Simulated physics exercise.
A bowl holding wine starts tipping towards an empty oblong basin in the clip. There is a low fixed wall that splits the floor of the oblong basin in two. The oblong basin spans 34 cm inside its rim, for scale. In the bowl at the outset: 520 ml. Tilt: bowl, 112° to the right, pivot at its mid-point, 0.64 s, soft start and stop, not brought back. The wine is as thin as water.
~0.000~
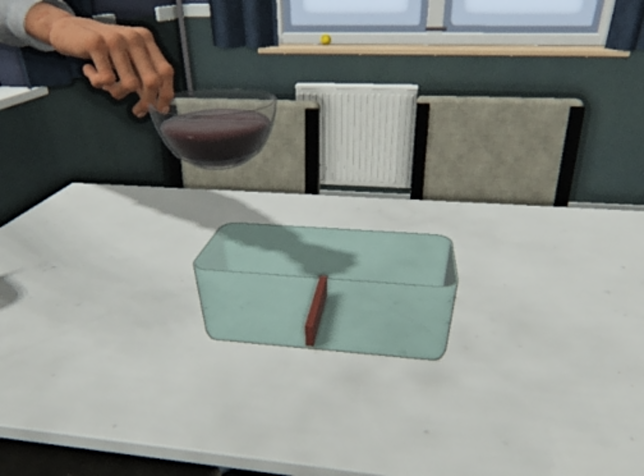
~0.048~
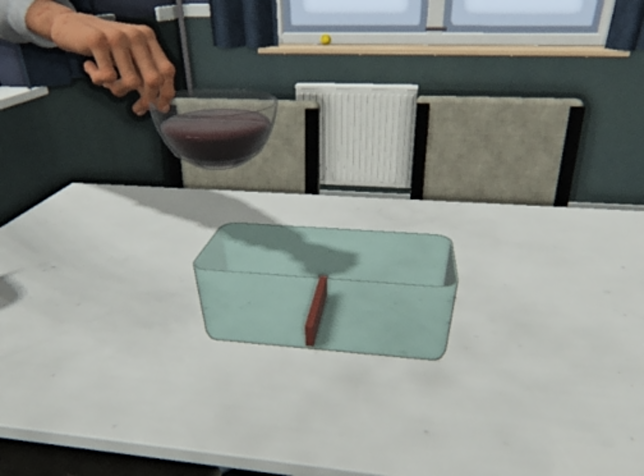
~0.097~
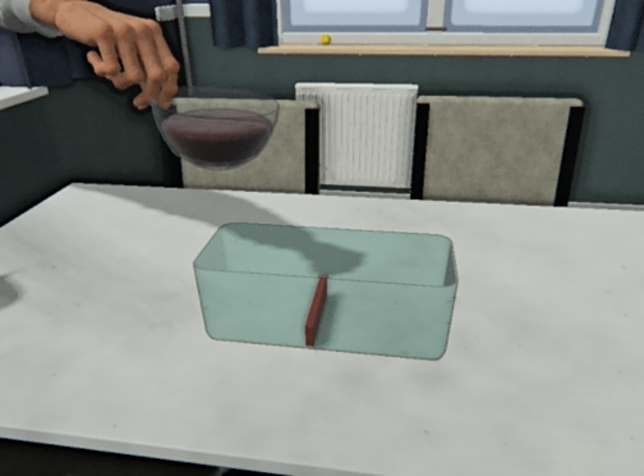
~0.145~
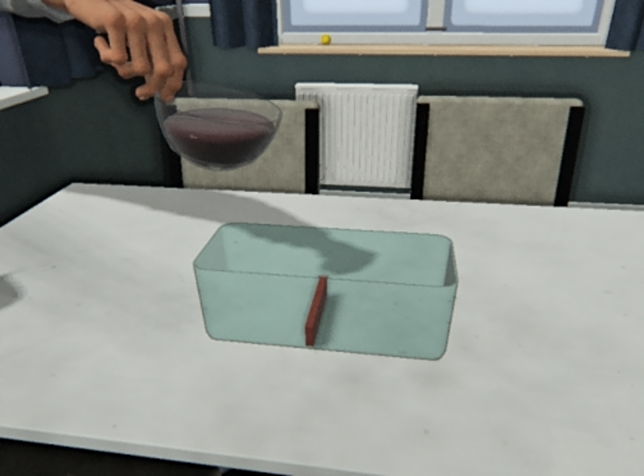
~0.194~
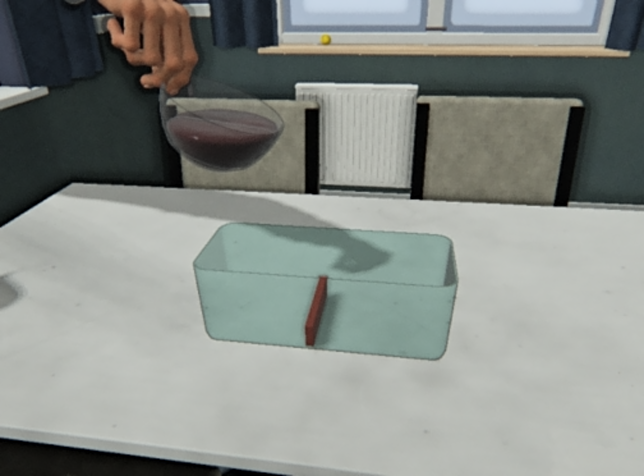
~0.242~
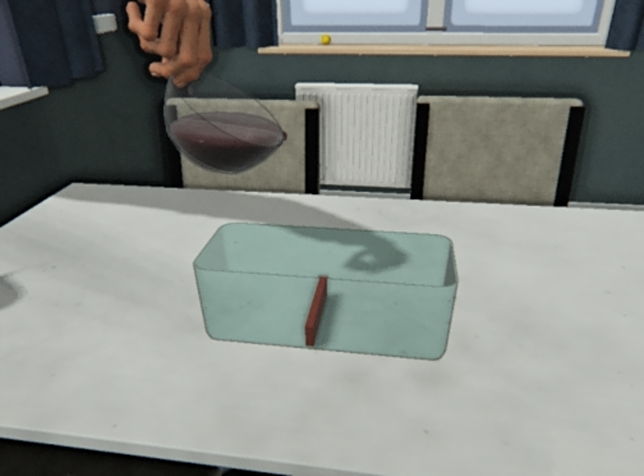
Dining room, a hand tilting a glass bowl of dark red liquid rightward above a clear, divided basin on a white table.
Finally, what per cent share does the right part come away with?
Roughly 54 per cent.
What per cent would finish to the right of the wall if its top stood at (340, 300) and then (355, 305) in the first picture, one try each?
Respectively 15 and 15 %.
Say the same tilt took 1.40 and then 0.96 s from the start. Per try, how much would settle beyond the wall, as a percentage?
Result: 70 per cent, then 60 per cent.
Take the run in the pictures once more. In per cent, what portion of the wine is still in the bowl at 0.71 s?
Close to 0 percent of the whole amount.
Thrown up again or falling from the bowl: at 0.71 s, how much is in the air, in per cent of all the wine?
Around 2 per cent of the liquid is in flight.
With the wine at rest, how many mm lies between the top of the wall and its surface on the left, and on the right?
Left side: Around 22 mm. Right side: Around 22 mm.
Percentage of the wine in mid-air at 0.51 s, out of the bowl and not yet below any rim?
Estimate: Some 48 % of the total.
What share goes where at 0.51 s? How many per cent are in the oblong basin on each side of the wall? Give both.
Left about 7, right about 34.
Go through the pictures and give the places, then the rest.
In the first frame, it leans 0°; its right rim is at (274, 104); the wine meets the walls at (166, 119) and (271, 122); the oblong basin's rim runs from (208, 245) to (454, 261); the wall's top is at (317, 300).
In the second frame, it leans 2°; its right rim is at (275, 106); the wine meets the walls at (167, 118) and (271, 123).
In the third frame, it leans 6°; its right rim is at (277, 111); the wine meets the walls at (168, 116) and (272, 124).
In the fourth frame, it leans 14°; its right rim is at (280, 120); the wine meets the walls at (170, 115) and (274, 127).
In the fifth frame, it leans 24°; its right rim is at (281, 131); the wine meets the walls at (173, 116) and (279, 129).
In the sixth frame, it leans 35°; its right rim is at (281, 144); the wine meets the walls at (176, 119) and (278, 132); 2 per cent is over the edge.
Then, 0.51 s in, the tilt is 101° and 11 per cent is still to pour, 7 is left of the wall and 33 right of it.
Then, 0.71 s in, the tilt is 112° and 0 per cent is still to pour, 45 is left of the wall and 53 right of it.
Then, 0.92 s in, the tilt is 112° and 0 per cent is still to pour, 43 is left of the wall and 54 right of it.
Then, 1.14 s in, the tilt is 112° and 0 per cent is still to pour, 43 is left of the wall and 54 right of it.
Finally, 43 per cent lies left of the wall, 54 right of it and 3 outside.
